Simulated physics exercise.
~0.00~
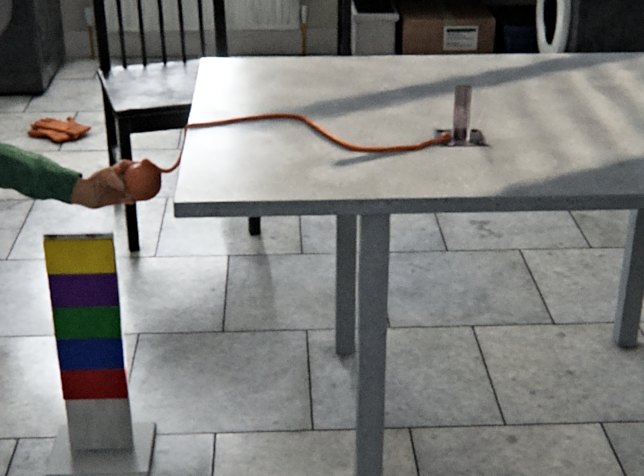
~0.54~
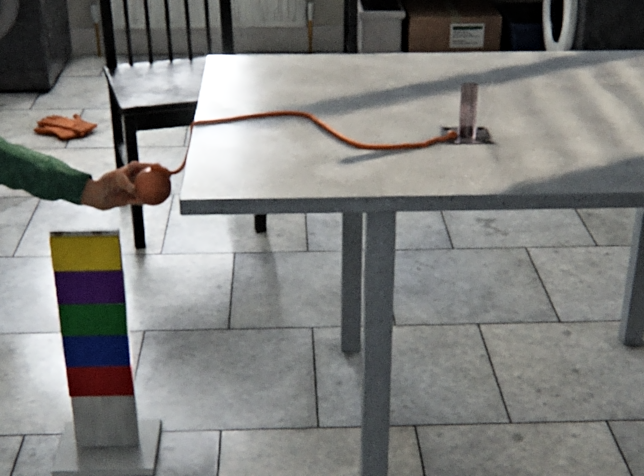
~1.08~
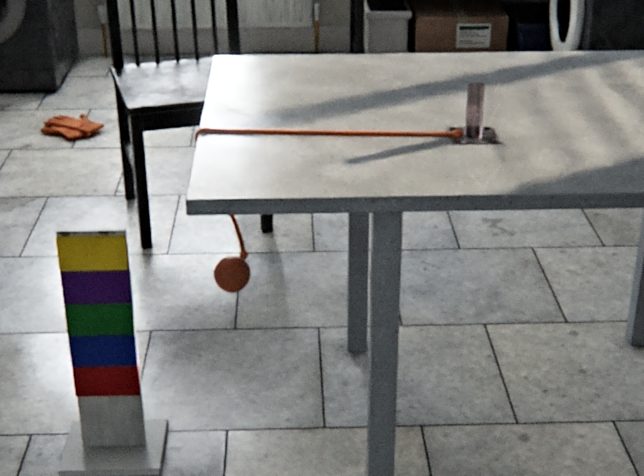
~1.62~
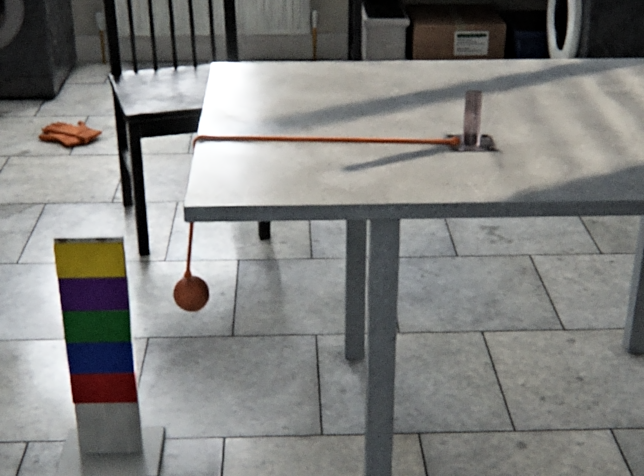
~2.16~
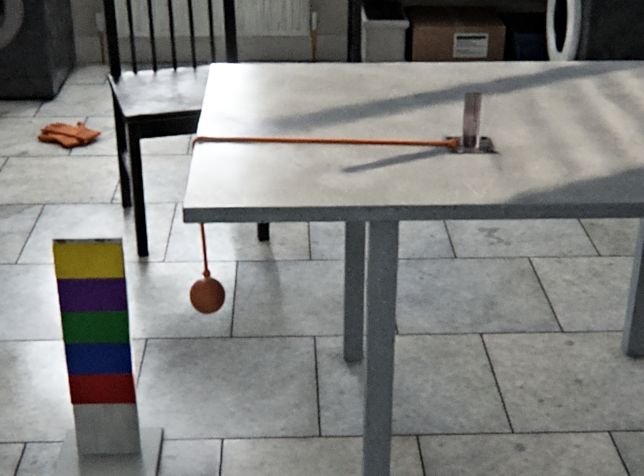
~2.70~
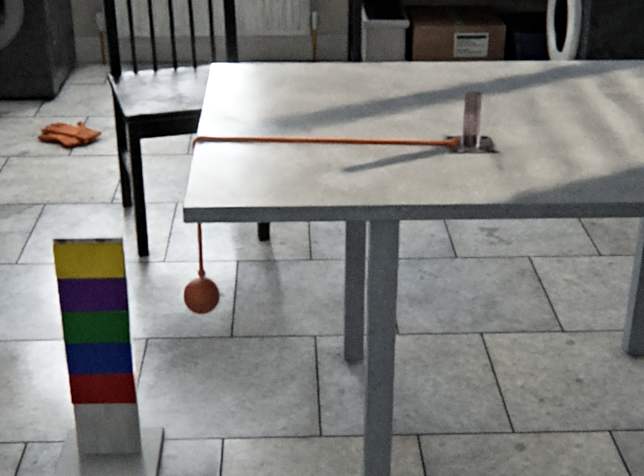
In a tiled room, a hand let go of an orange ball beside a table, and it dropped until its cord pulled straight from a post on the tabletop; it swung slightly below the edge and ended hanging level with the purple band.
